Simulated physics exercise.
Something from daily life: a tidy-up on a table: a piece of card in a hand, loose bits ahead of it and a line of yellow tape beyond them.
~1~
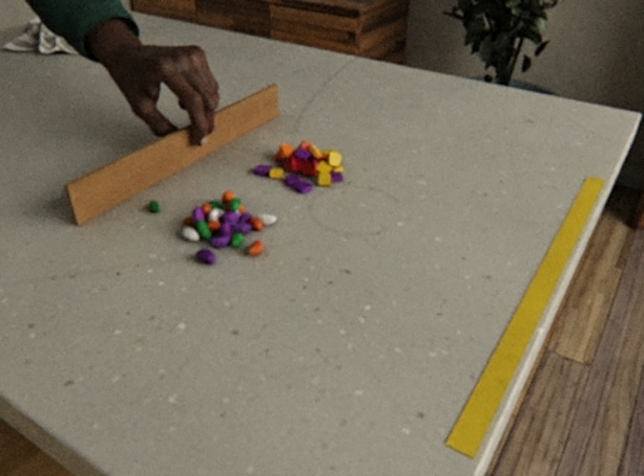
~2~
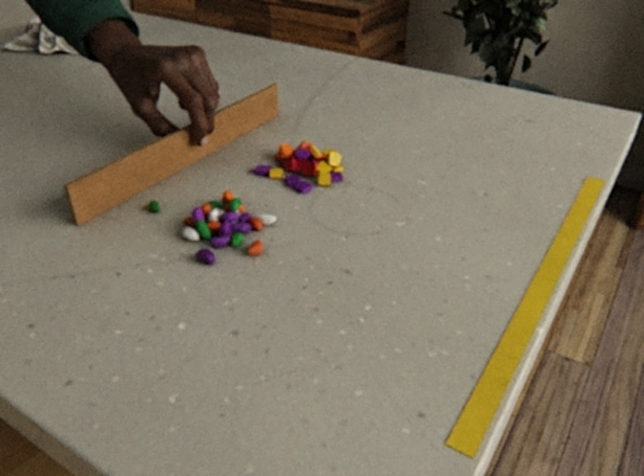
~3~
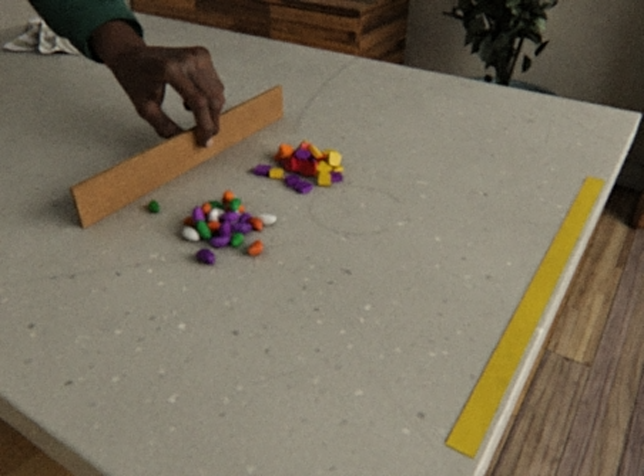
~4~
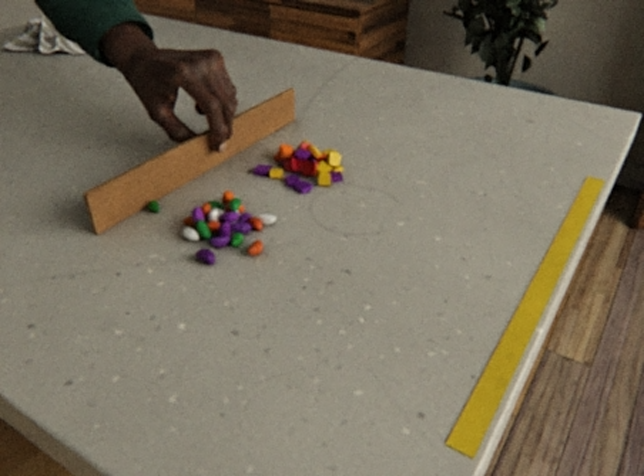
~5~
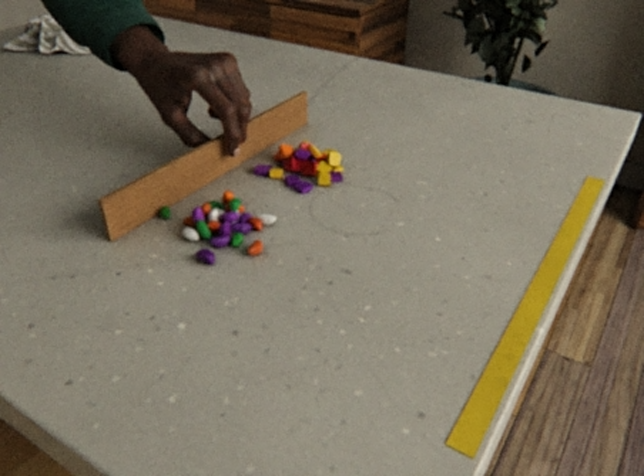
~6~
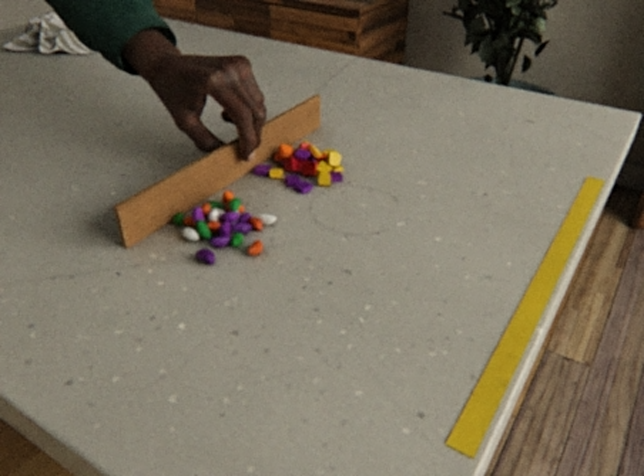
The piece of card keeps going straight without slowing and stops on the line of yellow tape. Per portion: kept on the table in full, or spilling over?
Front portion - spilling over; back portion - spilling over.
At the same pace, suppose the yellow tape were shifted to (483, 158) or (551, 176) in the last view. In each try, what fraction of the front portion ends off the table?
Off the table: Some 0 per cent first, 20 per cent second.
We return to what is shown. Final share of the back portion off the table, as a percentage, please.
I reckon near 100 in a hundred end up there.
Then, 1.12 s past the last view, piece of card still moving, near (382, 185); front portion all on the table, its front near (393, 296); back portion all on the table, its front near (461, 216).
Then, 2.27 s past the last view, piece of card stopped at the yellow tape; front portion nearly all over the edge; back portion all over the edge.
Then, 2.55 s past the last view, piece of card stopped at the yellow tape; front portion all over the edge; back portion all over the edge.
Finally, piece of card stopped at the yellow tape; front portion all over the edge; back portion all over the edge.
